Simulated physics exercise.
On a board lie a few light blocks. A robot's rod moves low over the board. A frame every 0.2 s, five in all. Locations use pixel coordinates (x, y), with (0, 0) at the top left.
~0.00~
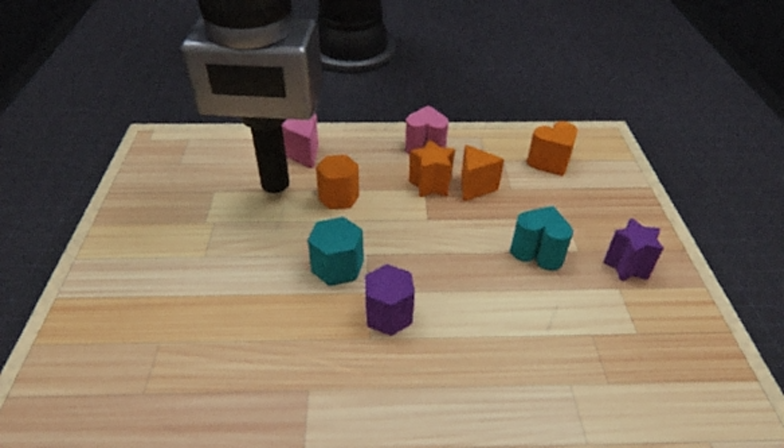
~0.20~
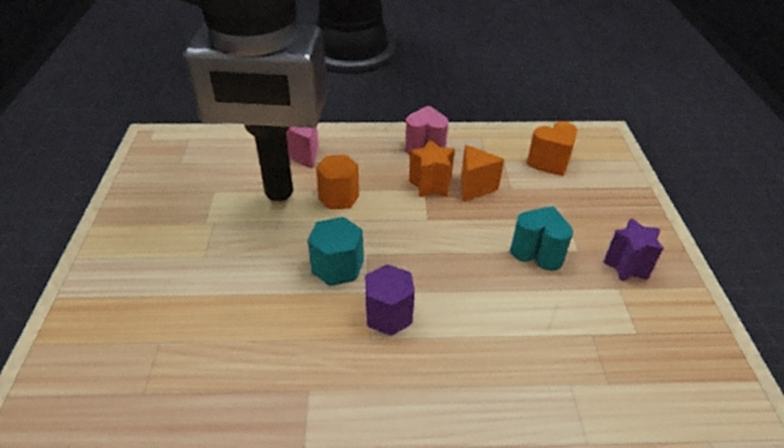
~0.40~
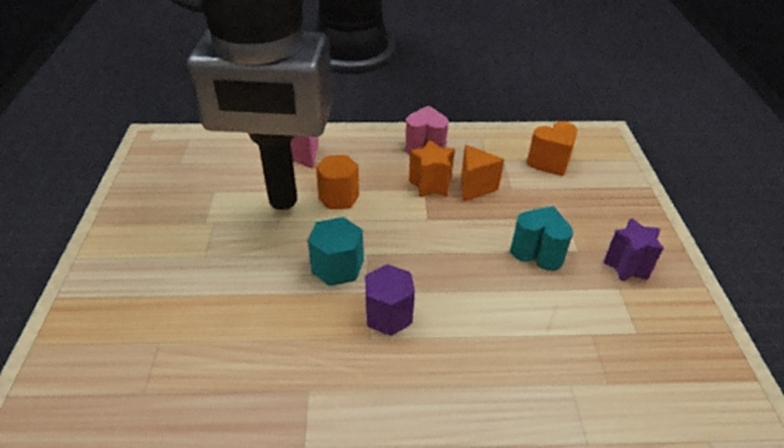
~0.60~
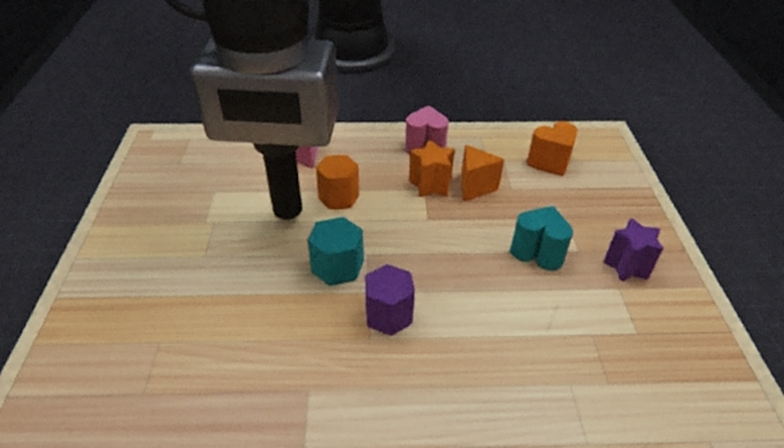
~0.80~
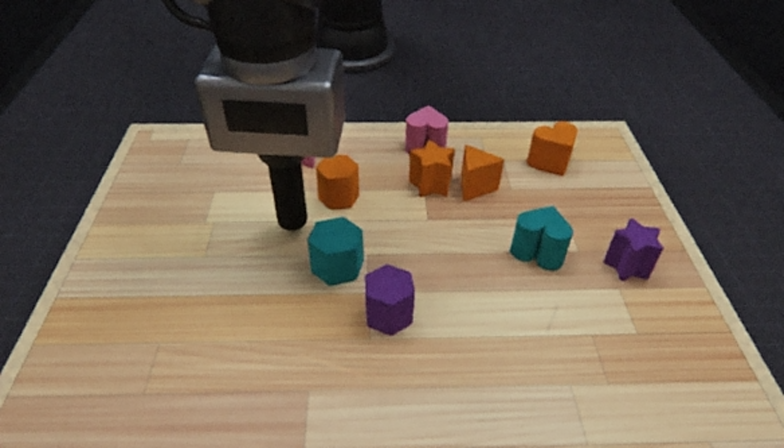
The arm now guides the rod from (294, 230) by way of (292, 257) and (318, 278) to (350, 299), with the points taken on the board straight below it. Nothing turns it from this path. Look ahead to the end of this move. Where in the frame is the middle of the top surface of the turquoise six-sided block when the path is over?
Around pixel (371, 239).
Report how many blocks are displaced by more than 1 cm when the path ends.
Count: 1.
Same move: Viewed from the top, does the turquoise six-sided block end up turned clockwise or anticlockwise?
It spins anti-clockwise.
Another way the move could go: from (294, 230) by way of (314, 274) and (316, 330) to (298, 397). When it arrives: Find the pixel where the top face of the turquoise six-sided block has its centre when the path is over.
My estimate: (356, 245).
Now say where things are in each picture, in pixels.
In the first frame, tip of the rod at (276, 185), middles of tops, turquoise six-sided block at (335, 234), purple six-sided block at (389, 283).
In the second frame, rod at (279, 193), nothing pushed.
In the third frame, rod at (283, 202), nothing pushed.
In the fourth frame, rod at (288, 211), nothing pushed.
In the fifth frame, rod at (293, 222), turquoise six-sided block at (335, 234), purple six-sided block at (389, 283).
On the path given first. One third of the way, rod at (291, 250); nothing pushed yet.
Two thirds of the way, rod at (318, 270); turquoise six-sided block at (356, 238), turned 35° anticlockwise.
At the end, rod at (349, 290); turquoise six-sided block at (371, 239), turned 60° anticlockwise; purple six-sided block unmoved.
